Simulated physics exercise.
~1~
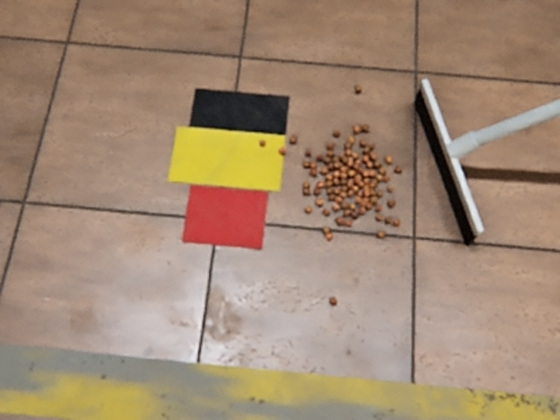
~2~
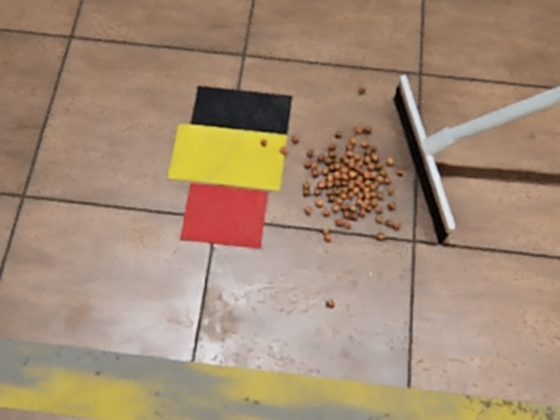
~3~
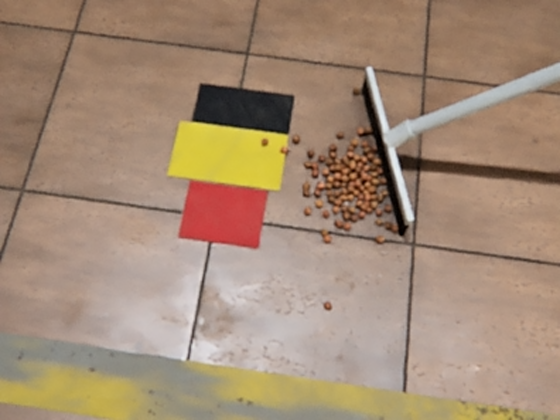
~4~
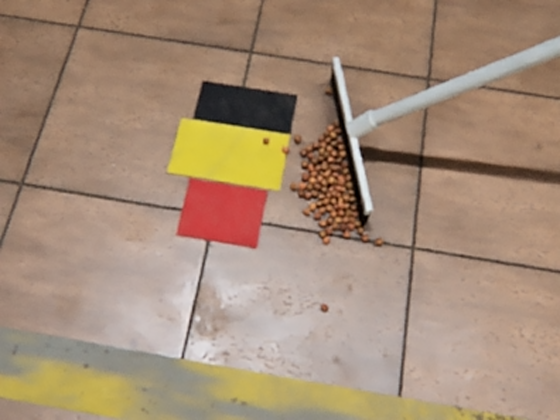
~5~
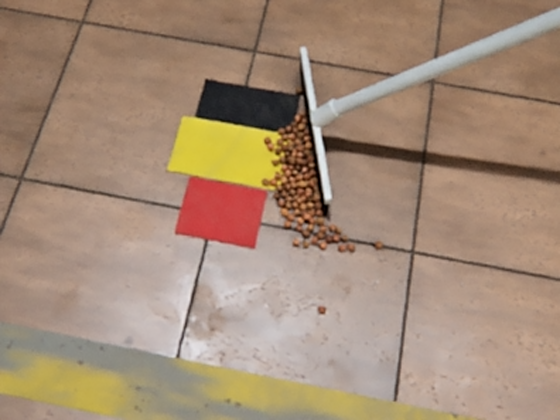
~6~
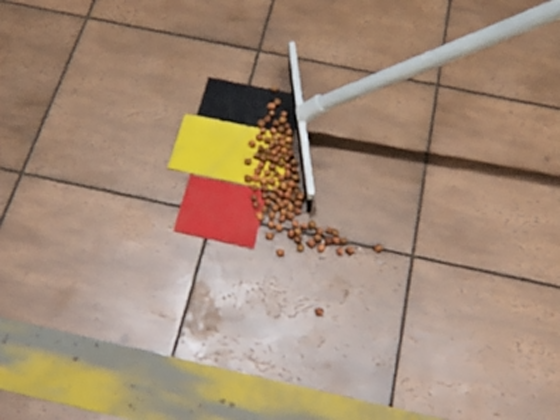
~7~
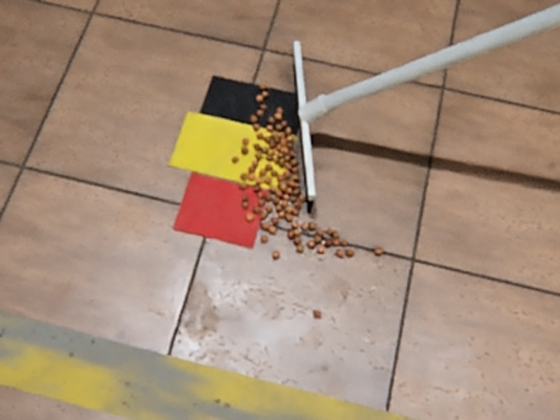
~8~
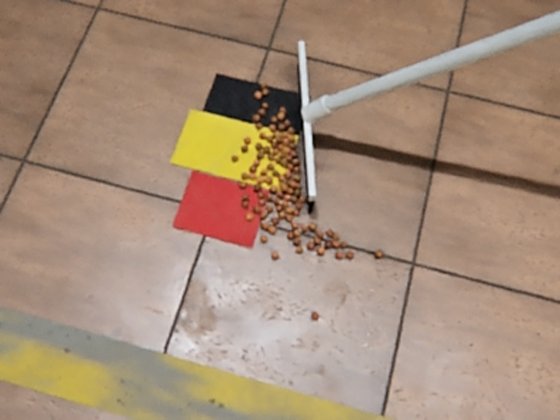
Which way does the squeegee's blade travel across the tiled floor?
The blade travels to the left, toward the coloured mats.
